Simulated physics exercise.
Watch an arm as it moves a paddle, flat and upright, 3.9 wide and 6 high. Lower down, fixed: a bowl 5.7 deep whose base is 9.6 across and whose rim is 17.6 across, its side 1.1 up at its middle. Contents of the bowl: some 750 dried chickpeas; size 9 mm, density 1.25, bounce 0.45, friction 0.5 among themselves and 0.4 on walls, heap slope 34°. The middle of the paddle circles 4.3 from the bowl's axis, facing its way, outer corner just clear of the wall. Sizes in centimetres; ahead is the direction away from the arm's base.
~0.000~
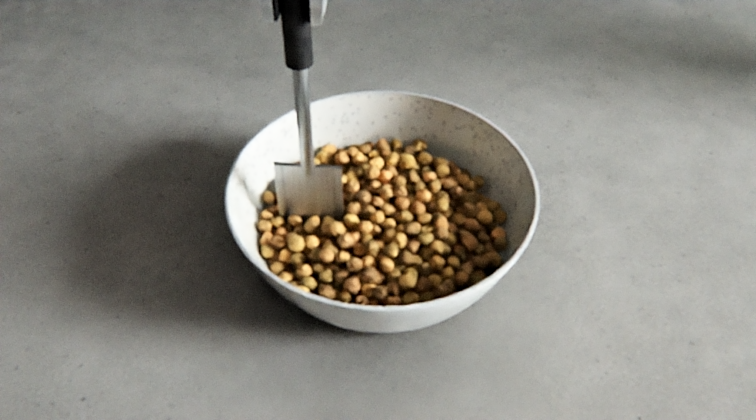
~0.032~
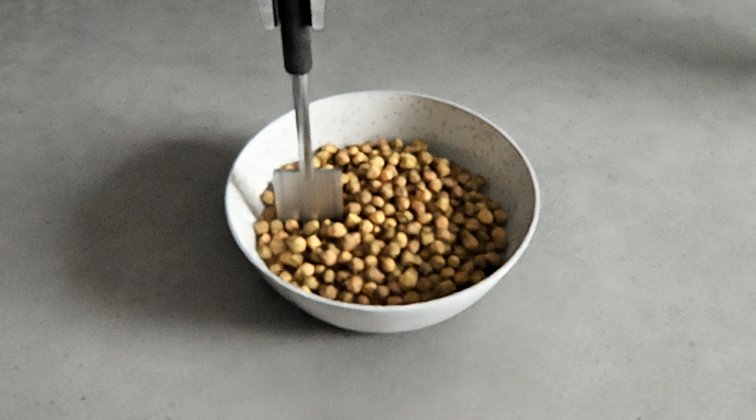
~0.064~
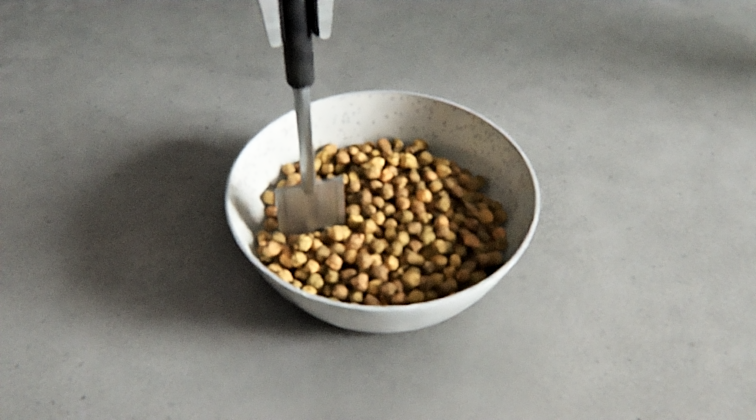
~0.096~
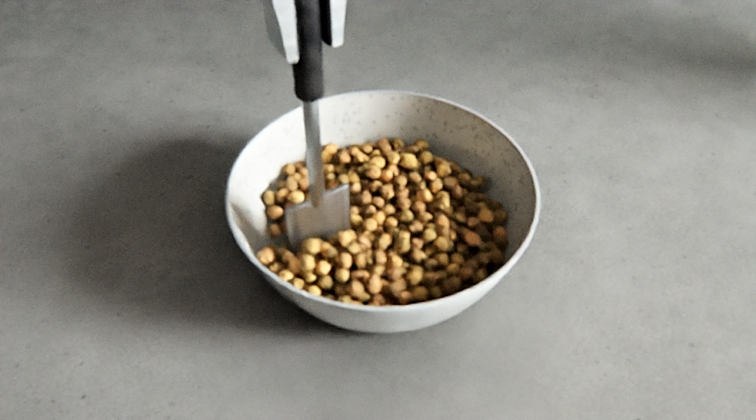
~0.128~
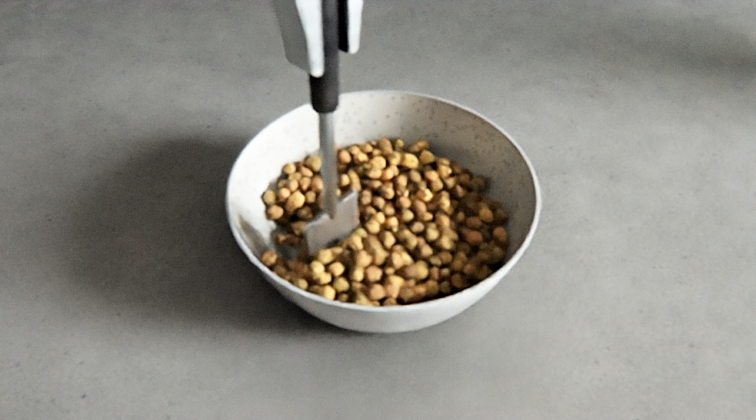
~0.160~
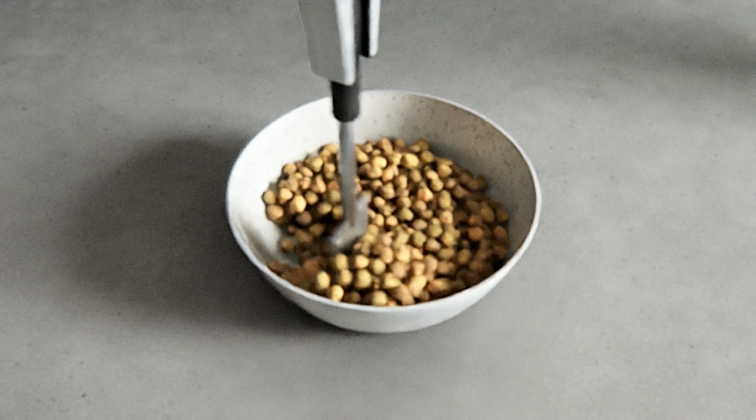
A robotic arm holding a flat metal paddle pushed it through a speckled white bowl of dried chickpeas, sweeping from the left side toward the front and turning the blade nearly edge-on.
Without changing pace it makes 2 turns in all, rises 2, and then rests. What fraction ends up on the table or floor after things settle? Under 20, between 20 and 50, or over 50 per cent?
Under 20 per cent.
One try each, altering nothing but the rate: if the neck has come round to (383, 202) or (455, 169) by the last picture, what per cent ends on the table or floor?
Around 25 and 45 per cent respectively.
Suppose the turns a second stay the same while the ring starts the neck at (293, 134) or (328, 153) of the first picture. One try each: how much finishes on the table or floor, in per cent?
I'd guess some 15 and 0 percent.
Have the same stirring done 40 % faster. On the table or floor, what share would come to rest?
Then roughly 25 per cent.
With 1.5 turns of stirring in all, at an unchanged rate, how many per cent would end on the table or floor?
It would be around 10 per cent.
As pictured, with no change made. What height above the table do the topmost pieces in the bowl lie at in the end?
5.5 cm or so.
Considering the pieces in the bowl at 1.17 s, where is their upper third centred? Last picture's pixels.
In the last picture it sits around (424, 173).
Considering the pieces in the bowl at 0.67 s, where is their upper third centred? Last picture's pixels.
Around pixel (301, 185).
By 0.67 s, 326° round, highest piece 8 above the table; 673 in the bowl, 66 on the table or floor, 9 in flight or on the tool.
By 1.17 s, 222° round, highest piece 7 above the table; 652 in the bowl, 94 on the table or floor, 2 in flight or on the tool.
By 1.63 s, 0° round, highest piece 5 above the table; 648 in the bowl, 100 on the table or floor.
By 2.33 s, 0° round, highest piece 5 above the table; 648 in the bowl, 100 on the table or floor.
Final count, 648 in the bowl, 100 on the table or floor. That is 13 % on the table or floor.
